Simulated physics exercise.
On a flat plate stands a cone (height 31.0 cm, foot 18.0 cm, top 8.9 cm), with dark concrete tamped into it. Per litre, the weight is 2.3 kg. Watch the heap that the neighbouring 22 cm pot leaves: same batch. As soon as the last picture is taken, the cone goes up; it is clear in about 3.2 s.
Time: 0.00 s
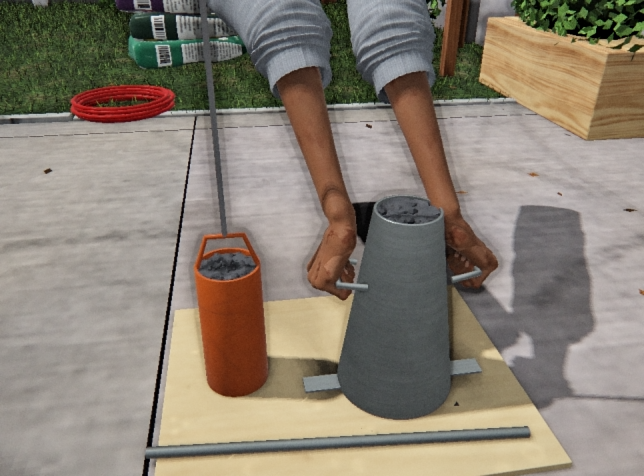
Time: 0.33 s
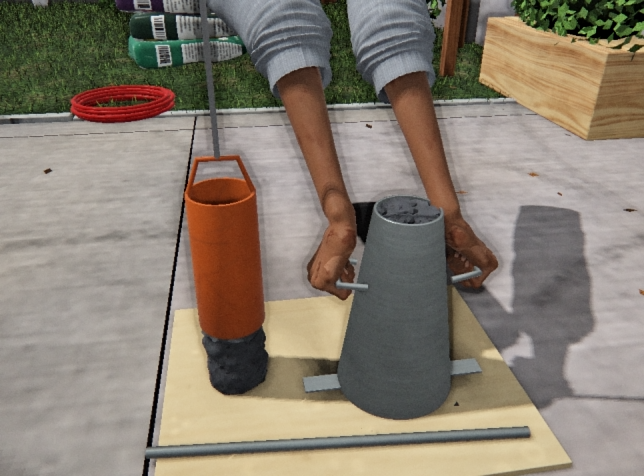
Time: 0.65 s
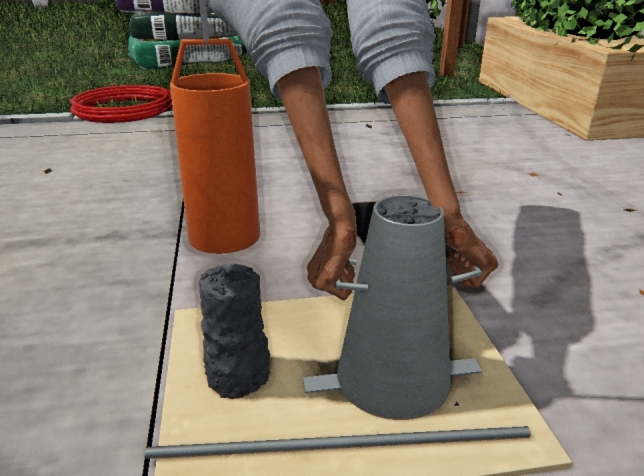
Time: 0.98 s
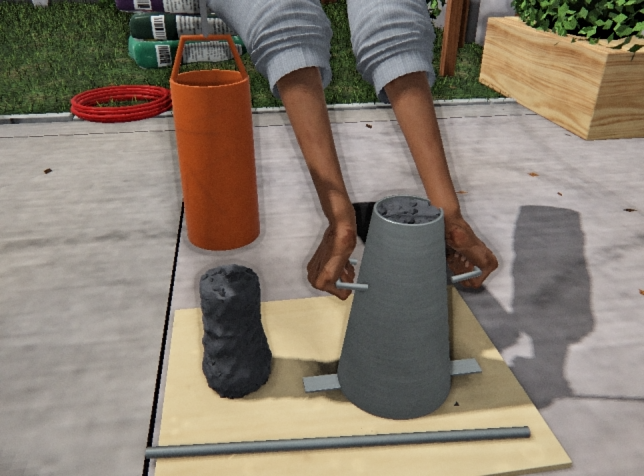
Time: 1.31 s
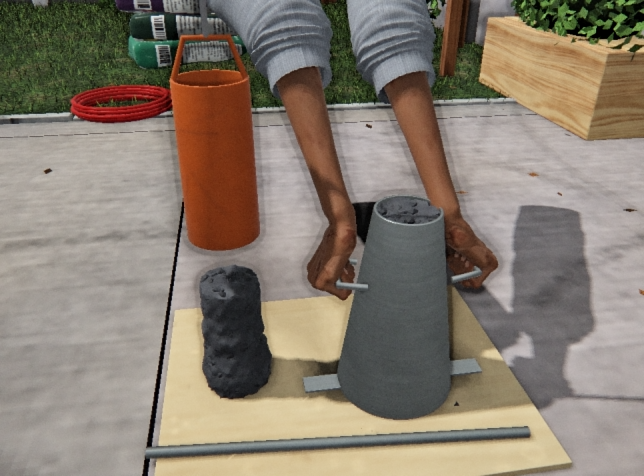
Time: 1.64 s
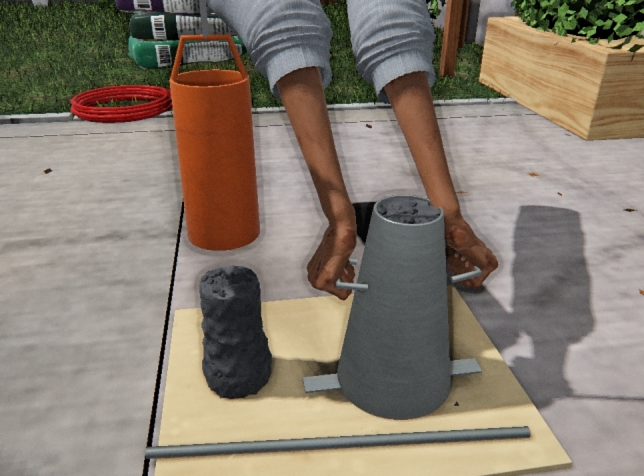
Two hands gripped the handles of a grey cone filled with dark concrete and stayed still, while the orange pot beside it rose straight up, leaving a lumpy dark column standing on the board.
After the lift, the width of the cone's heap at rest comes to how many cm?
Roughly 19 centimetres.
After 2.4 s, the cone is up 6.7 cm; the dark concrete has come down 1.3 cm to 30 cm and is 18 cm wide.
After 3.2 s, the cone is up 19 cm; the dark concrete has come down 1.6 cm to 29 cm and is 18 cm wide.
After 4.0 s, the cone is up 31 cm; the dark concrete has come down 1.7 cm to 29 cm and is 18 cm wide.
After 5.0 s, the cone is clear; the dark concrete has come down 1.8 cm to 29 cm and is 19 cm wide.
After 5.5 s, at rest, the cone is clear; the dark concrete has come down 1.8 cm to 29 cm and is 19 cm wide.
